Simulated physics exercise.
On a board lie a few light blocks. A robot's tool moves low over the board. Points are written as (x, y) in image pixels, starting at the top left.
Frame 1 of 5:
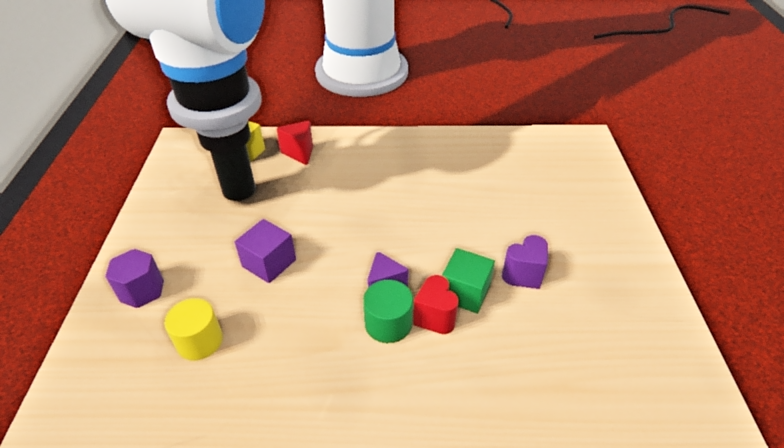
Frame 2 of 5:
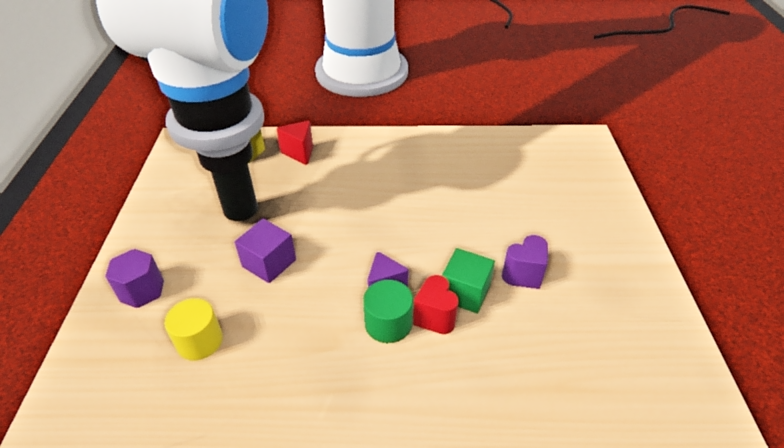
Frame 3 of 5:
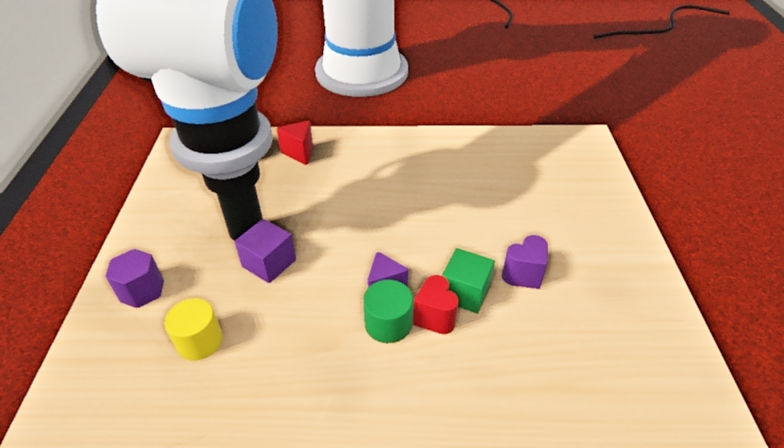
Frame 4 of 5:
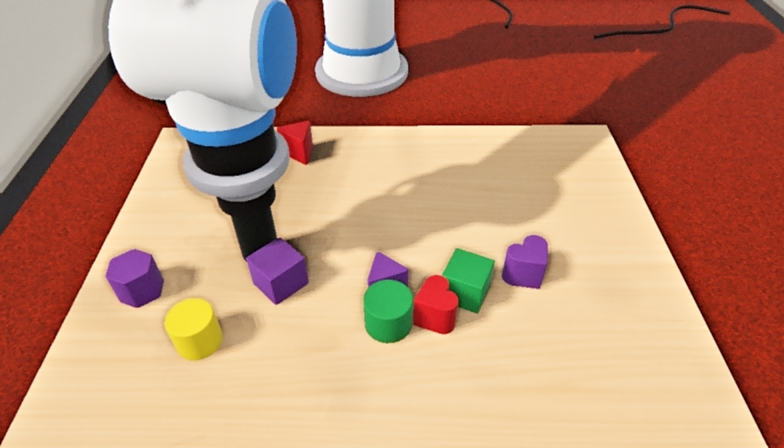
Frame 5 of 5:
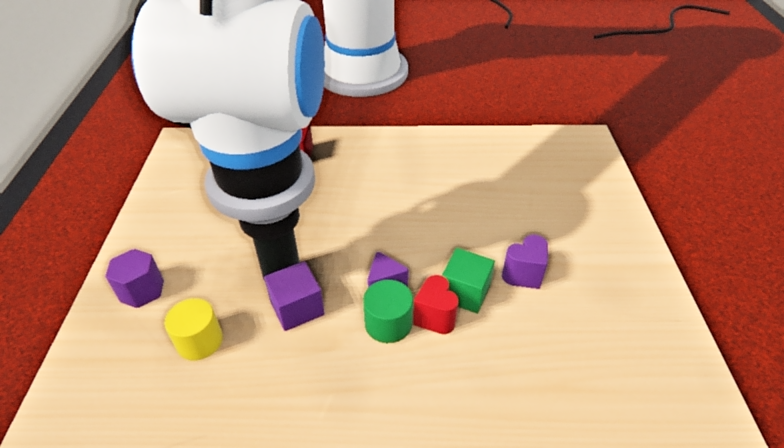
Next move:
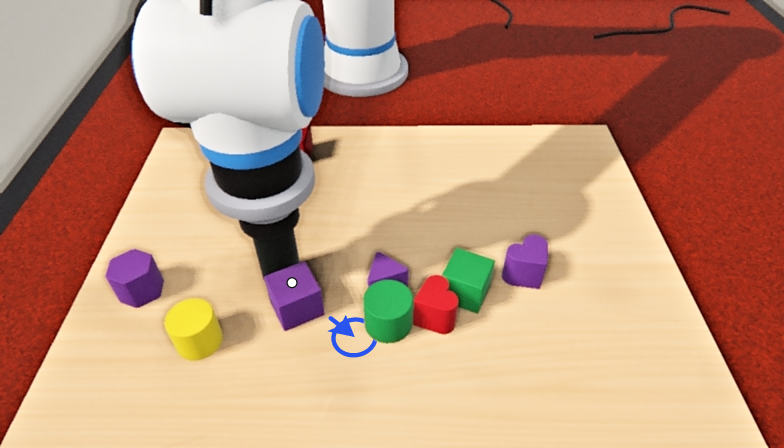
On a light wooden board scattered with purple, green, red and yellow blocks, a robot arm lowers its black tool toward the near side, meets the purple cube, and pushes it a short way forward and to the right.
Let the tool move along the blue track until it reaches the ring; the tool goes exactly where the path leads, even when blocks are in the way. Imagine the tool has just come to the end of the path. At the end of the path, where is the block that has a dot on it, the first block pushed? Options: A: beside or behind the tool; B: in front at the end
A (beside or behind the tool)
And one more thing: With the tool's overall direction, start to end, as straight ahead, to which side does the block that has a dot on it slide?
Slides right.
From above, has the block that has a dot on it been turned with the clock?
Yes.
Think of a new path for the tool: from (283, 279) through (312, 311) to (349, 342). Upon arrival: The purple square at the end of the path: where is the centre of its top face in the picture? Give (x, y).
Its top centre lands on (336, 359).
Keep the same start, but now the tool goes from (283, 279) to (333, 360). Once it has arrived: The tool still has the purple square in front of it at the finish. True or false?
The statement is true.
Drawn move, in a line from (283, 279) to (355, 337); the dot is on the purple square.
What follows on the original path. One third of the way, tool (305, 292); purple square (309, 307), turned 20° clockwise.
Two thirds of the way, tool (328, 311); purple square (324, 331), turned 45° clockwise.
At the end, tool (354, 330); purple square (329, 348), turned 60° clockwise; purple triangular piece still; green circle (398, 301); red heart-shaped block (444, 294), turned 15° anticlockwise.
